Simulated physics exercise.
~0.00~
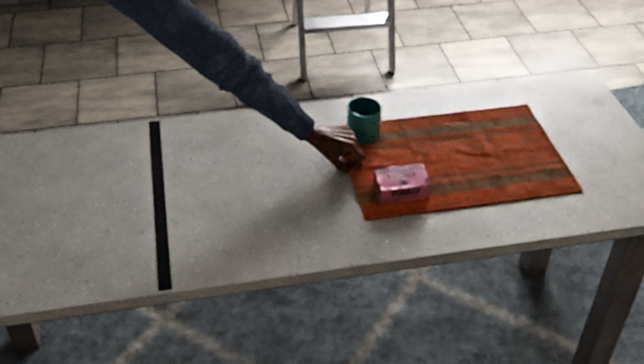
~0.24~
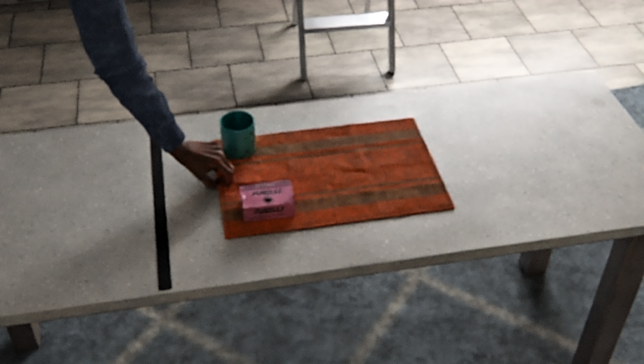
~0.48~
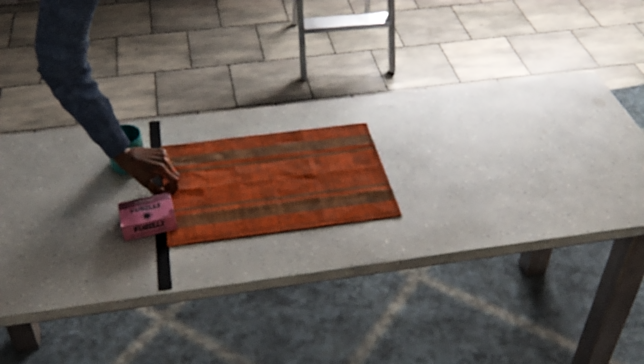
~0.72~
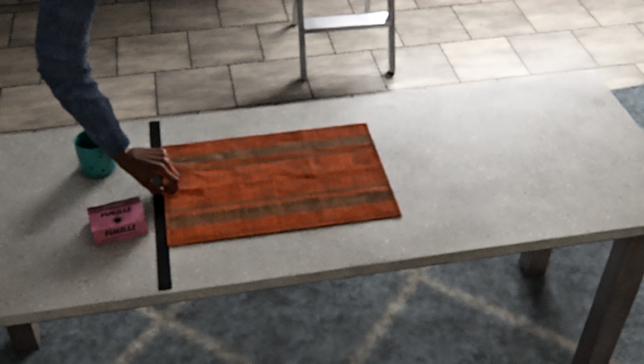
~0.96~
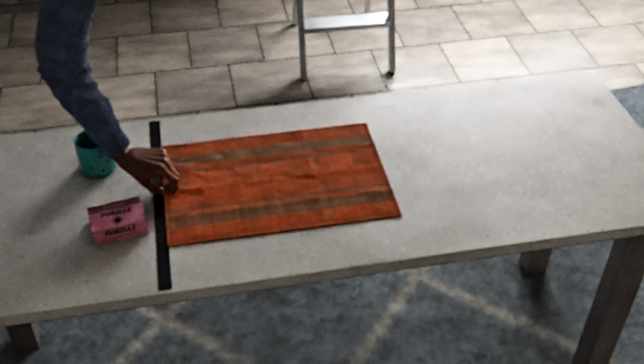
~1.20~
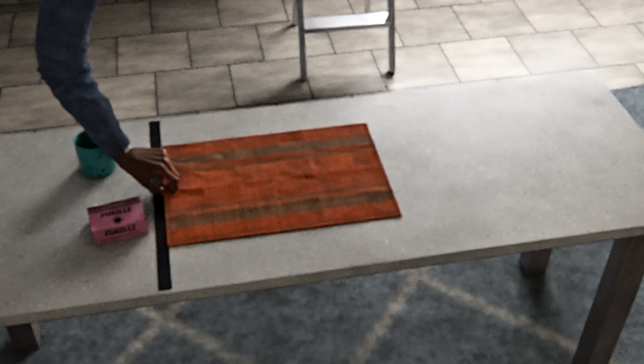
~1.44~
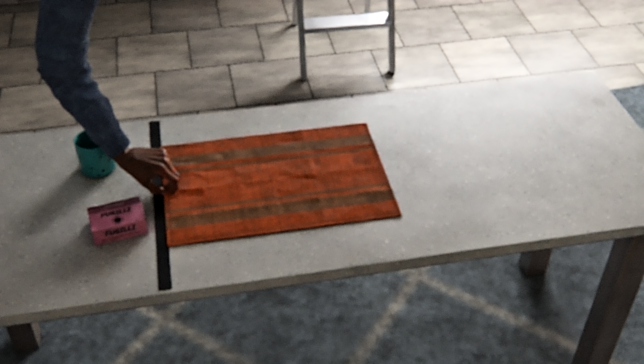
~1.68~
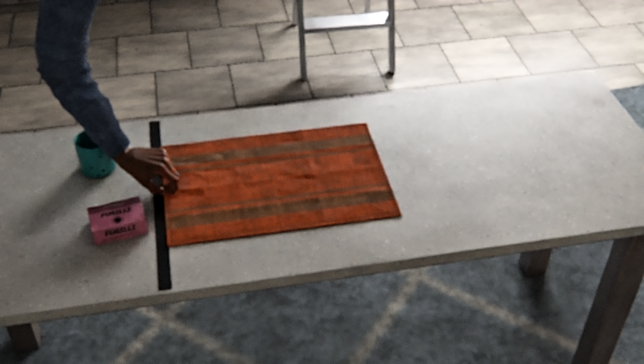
A hand pulls an orange mat left to black tape, and the packet and mug slide off.
